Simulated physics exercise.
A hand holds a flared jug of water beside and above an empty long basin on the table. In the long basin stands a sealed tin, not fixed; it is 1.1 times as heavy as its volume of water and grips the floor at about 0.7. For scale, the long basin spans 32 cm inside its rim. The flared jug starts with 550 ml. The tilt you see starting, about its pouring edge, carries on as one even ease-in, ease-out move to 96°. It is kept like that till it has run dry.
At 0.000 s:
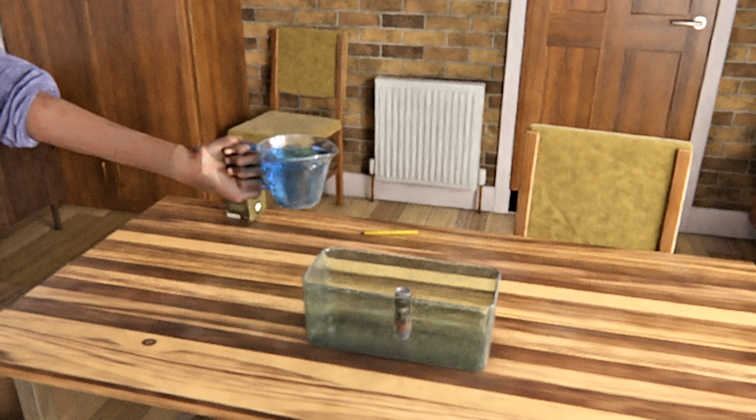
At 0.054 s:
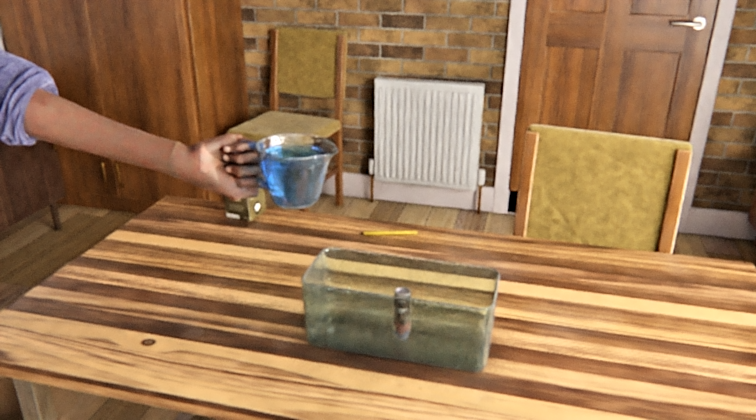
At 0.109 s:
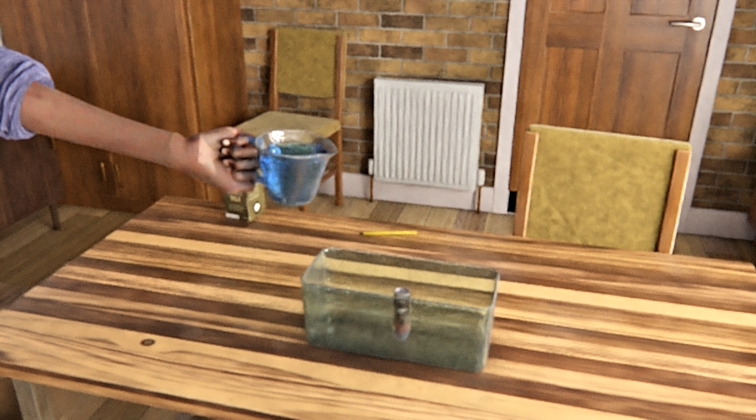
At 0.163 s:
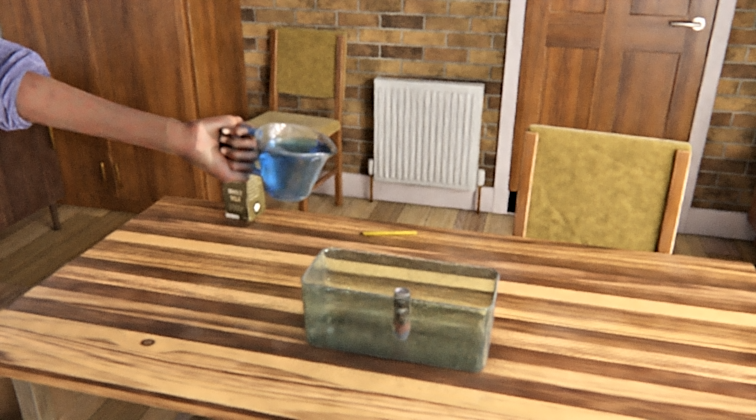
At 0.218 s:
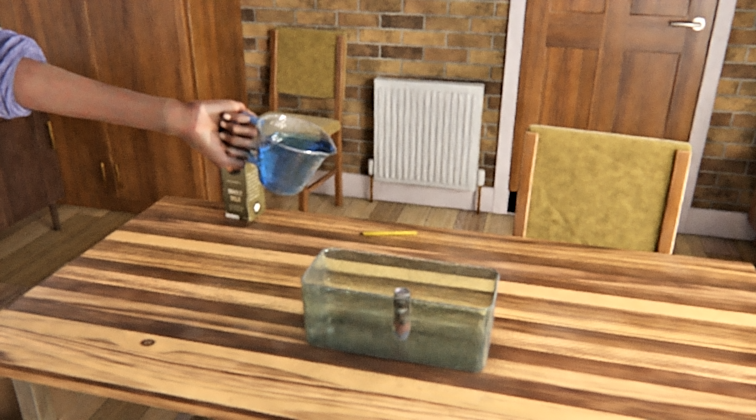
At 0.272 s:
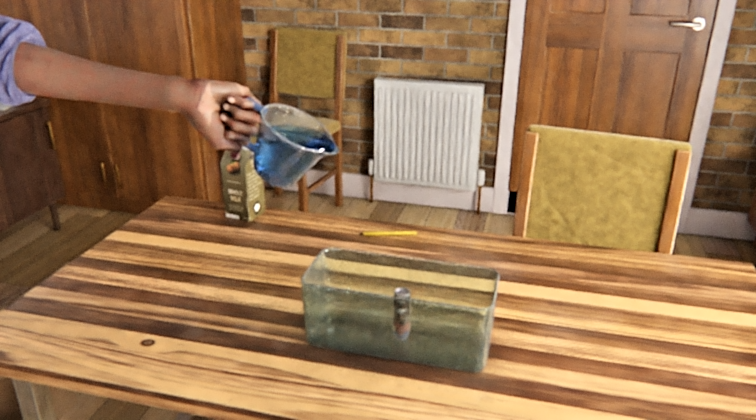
A hand holding a clear, flared jug of blue water tilts it gradually to the right, bringing the water toward its rim, above a wooden table where a long glass basin containing a small tin stays still.
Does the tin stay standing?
It stays up.
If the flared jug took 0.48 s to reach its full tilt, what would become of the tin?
The tin remains upright.
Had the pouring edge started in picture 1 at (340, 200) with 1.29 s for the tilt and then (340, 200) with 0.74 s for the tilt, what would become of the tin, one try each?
First it goes over; then it topples.
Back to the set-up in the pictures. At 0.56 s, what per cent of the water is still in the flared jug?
Some 50 per cent.
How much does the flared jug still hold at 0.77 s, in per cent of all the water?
Some 6 per cent.
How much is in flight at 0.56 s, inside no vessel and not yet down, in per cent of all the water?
Some 44 per cent.
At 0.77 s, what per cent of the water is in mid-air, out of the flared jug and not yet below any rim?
About 38 per cent.
Then, 0.56 s in, the tilt is 83° and 51 per cent is still to pour; the tin stands where it began.
Then, 0.77 s in, the tilt is 96° and 6 per cent is still to pour; the tin stands where it began.
Then, 1.00 s in, the tilt is 96° and 0 per cent is still to pour; the tin stands where it began.
Then, 1.24 s in, the tilt is 96° and 0 per cent is still to pour; the tin stands where it began.
Finally, the tin stands where it began.
